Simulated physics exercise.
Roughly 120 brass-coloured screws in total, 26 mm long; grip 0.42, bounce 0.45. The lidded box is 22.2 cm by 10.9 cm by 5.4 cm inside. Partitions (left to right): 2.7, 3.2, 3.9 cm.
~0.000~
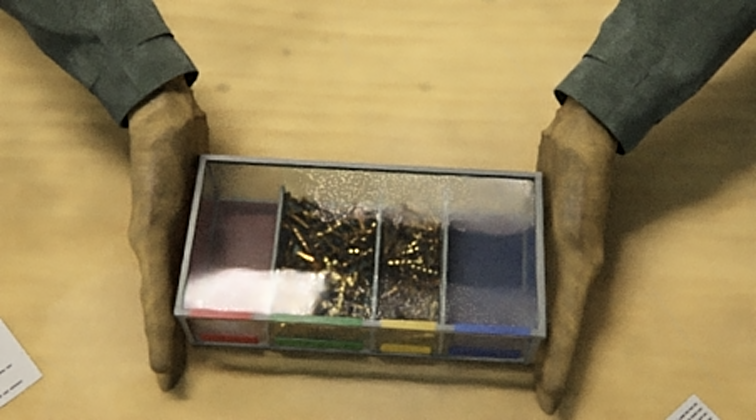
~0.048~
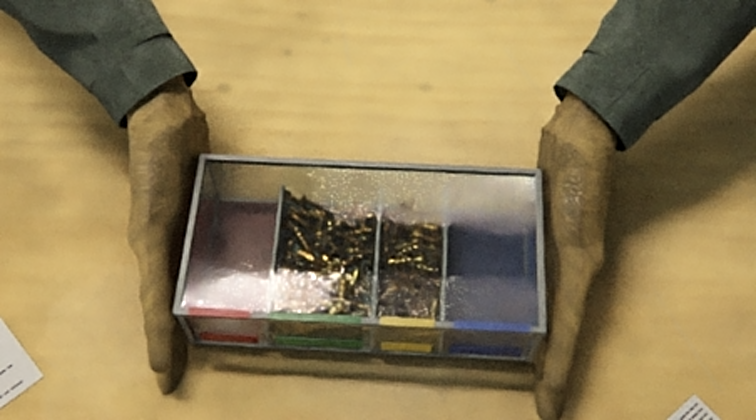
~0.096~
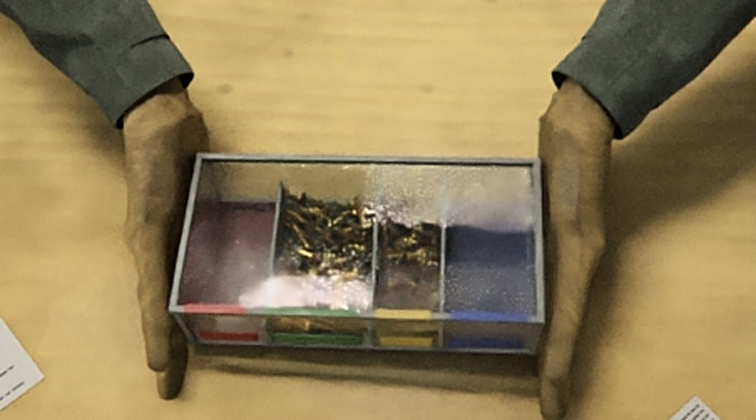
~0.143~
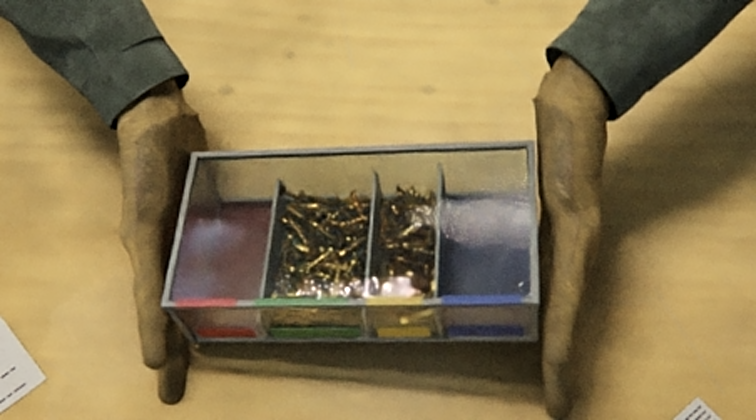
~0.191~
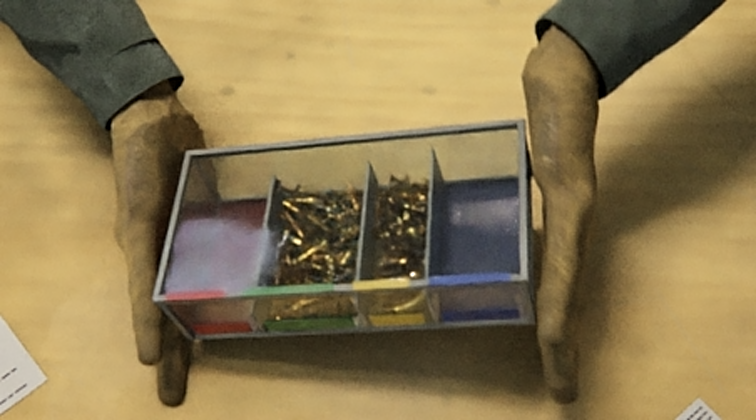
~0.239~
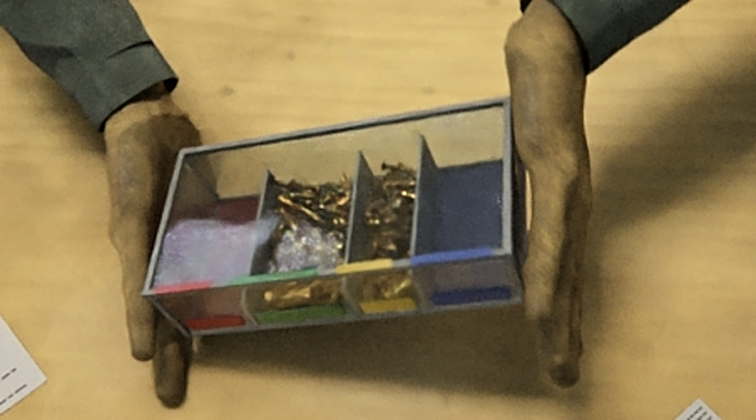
The footage shows two hands holding a clear lidded box with red, green, yellow and blue sections, brass-coloured screws in the green and yellow ones, then gradually tilting it as the right hand raises its side.
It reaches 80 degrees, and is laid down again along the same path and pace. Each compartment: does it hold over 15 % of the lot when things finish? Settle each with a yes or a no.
For red compartment, yes; for blue compartment, no; for green compartment, yes; for yellow compartment, yes.
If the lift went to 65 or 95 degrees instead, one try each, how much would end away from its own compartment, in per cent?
First try: Around 10 %; second try: Around 75 %.
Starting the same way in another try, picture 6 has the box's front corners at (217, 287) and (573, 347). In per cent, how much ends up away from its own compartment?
It would come to roughly 25 percent.
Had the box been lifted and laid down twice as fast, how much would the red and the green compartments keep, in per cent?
Then red would have 40 percent and green 45 percent.
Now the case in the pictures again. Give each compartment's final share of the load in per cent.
Going by colour, red ends with 30, blue with 0, green with 40 and yellow with 30.
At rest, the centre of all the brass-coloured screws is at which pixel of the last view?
My guess is close to (304, 239).
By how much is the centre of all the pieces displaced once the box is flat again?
The balance point ends up some 3.5 centimetres from where it began.
Then, at 0.85 s, tilt 79 degrees; red 5 %, green 55 %, yellow 35 %.
Then, at 1.26 s, tilt 33 degrees; red 30 %, green 40 %, yellow 30 %.
After 1.75 s, tilt 0 degrees; red 30 %, green 40 %, yellow 30 %.
At rest (2.2 s), red 30 %, blue 0 %, green 40 %, yellow 30 %.
